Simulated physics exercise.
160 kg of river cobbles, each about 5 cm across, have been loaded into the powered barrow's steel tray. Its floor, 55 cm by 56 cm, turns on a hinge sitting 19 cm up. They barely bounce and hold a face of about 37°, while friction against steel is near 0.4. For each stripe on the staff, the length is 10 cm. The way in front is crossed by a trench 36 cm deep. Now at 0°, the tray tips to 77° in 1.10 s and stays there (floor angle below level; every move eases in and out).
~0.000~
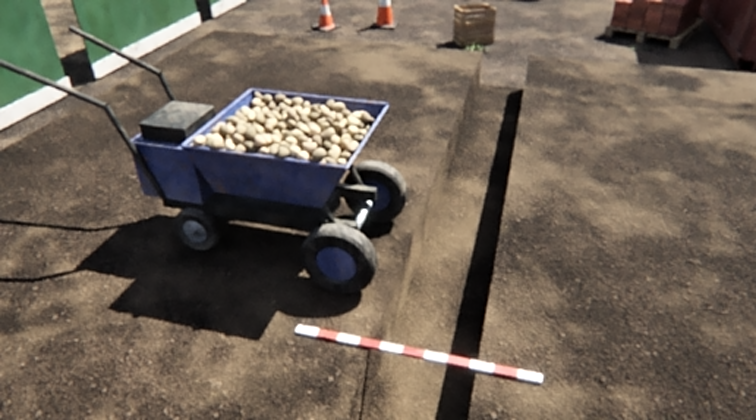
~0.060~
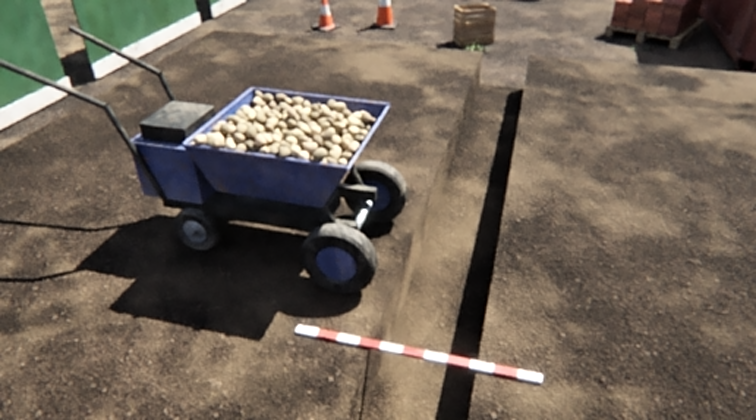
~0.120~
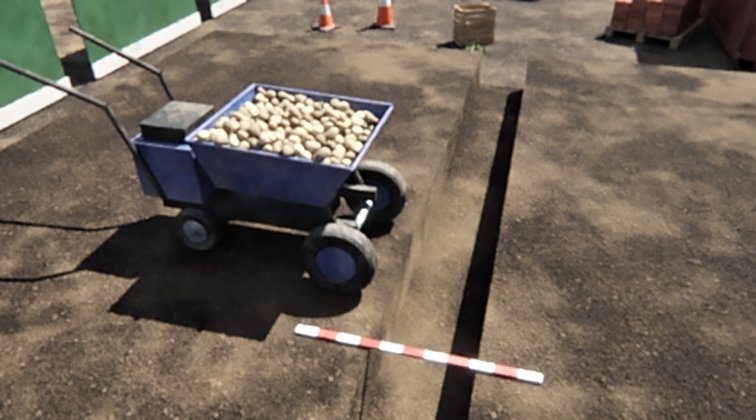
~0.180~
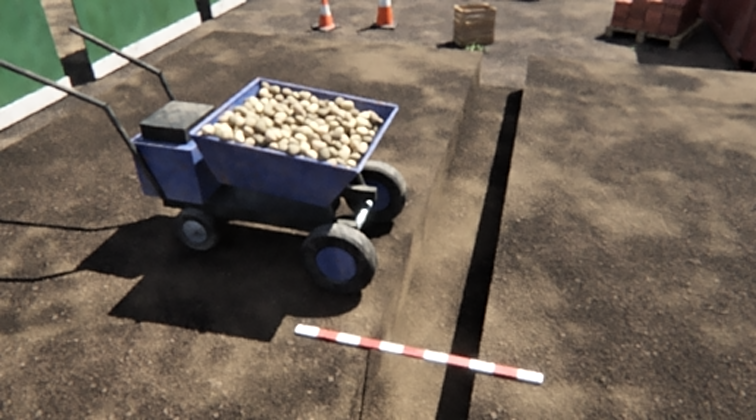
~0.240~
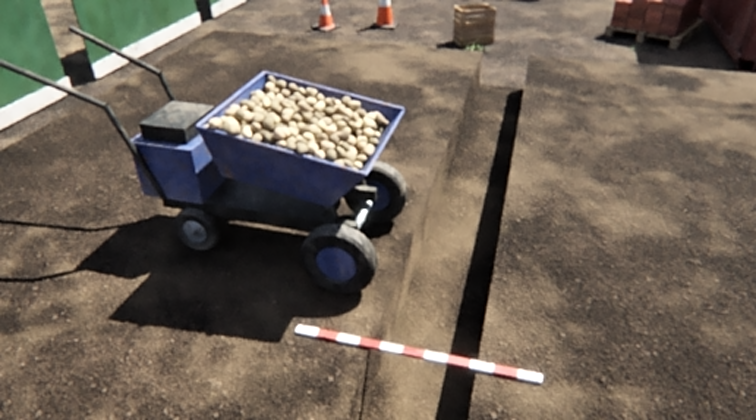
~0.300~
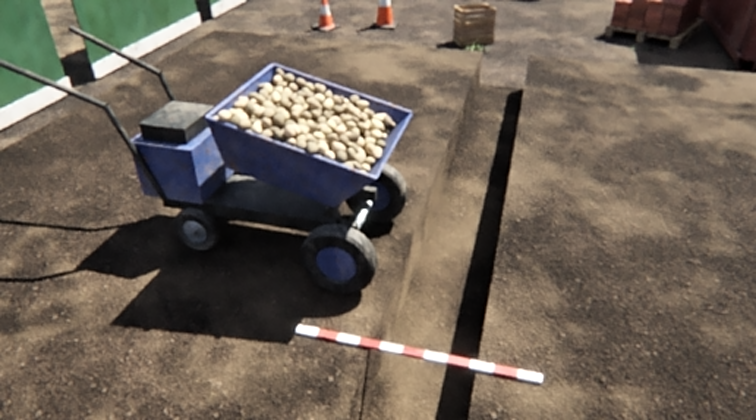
A blue powered barrow loaded with rounded stones stood still beside a narrow trench while its tray slowly tilted, the left end rising and the right end dipping toward the trench, carrying the stones with it.
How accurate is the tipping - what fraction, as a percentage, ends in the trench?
Close to 48 in every hundred.
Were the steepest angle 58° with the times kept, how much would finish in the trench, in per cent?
In that case around 25 percent.
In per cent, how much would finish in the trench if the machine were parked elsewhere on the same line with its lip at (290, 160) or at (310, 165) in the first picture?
100 %, then 85 %.
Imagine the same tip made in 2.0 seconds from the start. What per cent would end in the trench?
My guess is near 60 percent.
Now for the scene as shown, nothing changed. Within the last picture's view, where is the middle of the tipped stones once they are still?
Around (502, 273).
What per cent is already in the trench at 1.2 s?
By then, around 15 percent.
After 0.8 s the floor is at 65°; 99 % in the tray, 1 % in the trench; the foremost stones are at (472, 218).
After 1.2 s the floor is at 77°; 47 % in the tray, 14 % in the trench, 39 % past the trench; the foremost stones are at (598, 309).
After 1.5 s the floor is at 77°; 19 % in the tray, 27 % in the trench, 54 % past the trench; the foremost stones are at (739, 344).
After 3.5 s the floor is at 77°; 0 % in the tray, 48 % in the trench, 52 % past the trench; the foremost stones are past the picture's edge.
